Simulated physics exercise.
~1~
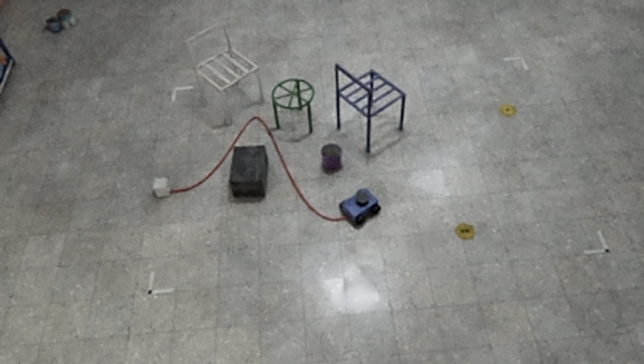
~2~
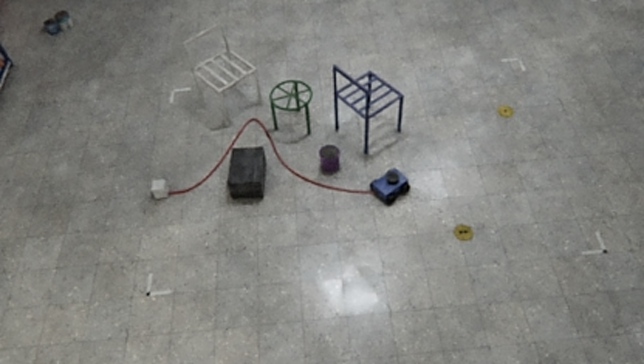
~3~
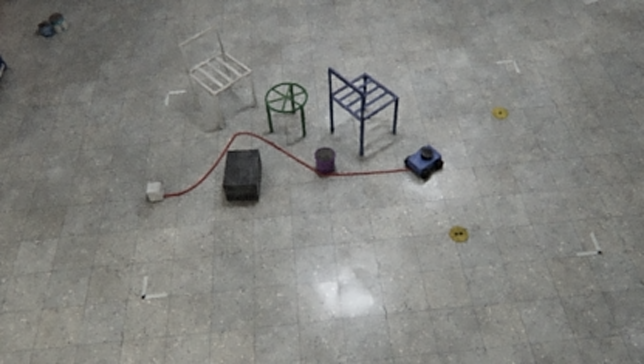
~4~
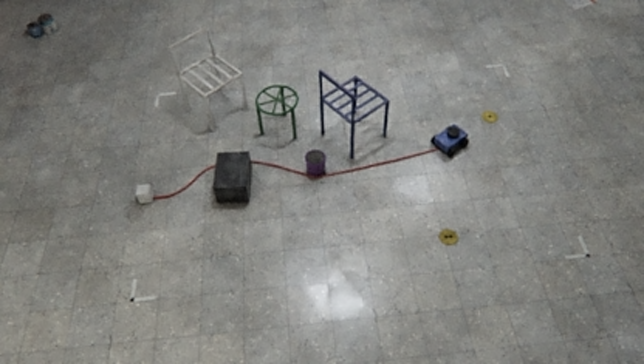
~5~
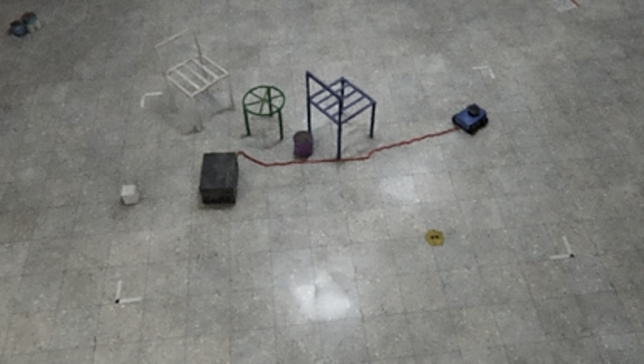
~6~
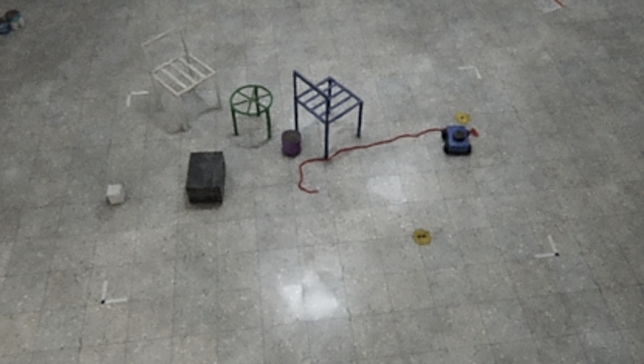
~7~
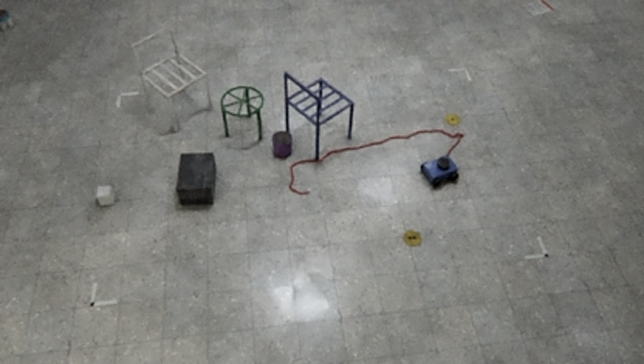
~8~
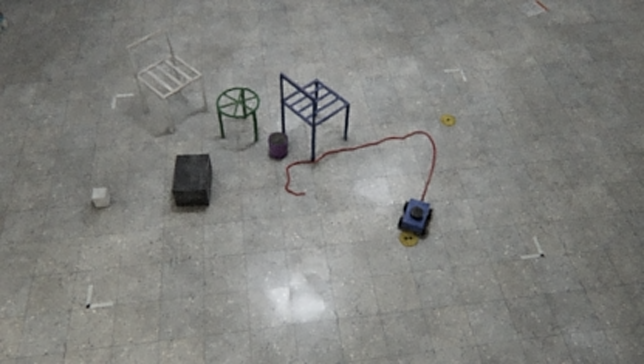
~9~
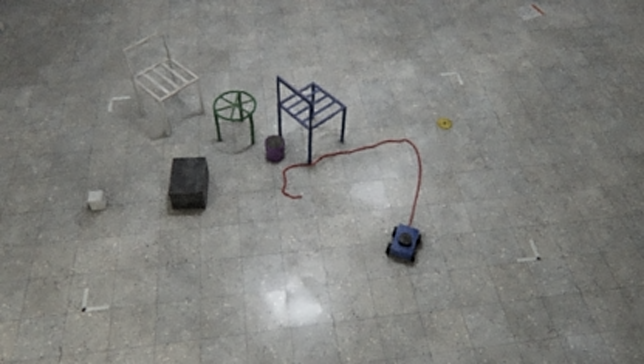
In this clip, a small blue cart trailing a red lead drives right past a black crate, stools and chairs, pulling the lead loose from a white block and slightly shifting a purple pot, then turns toward the viewer and ends over the nearer yellow mark, the furniture still standing.
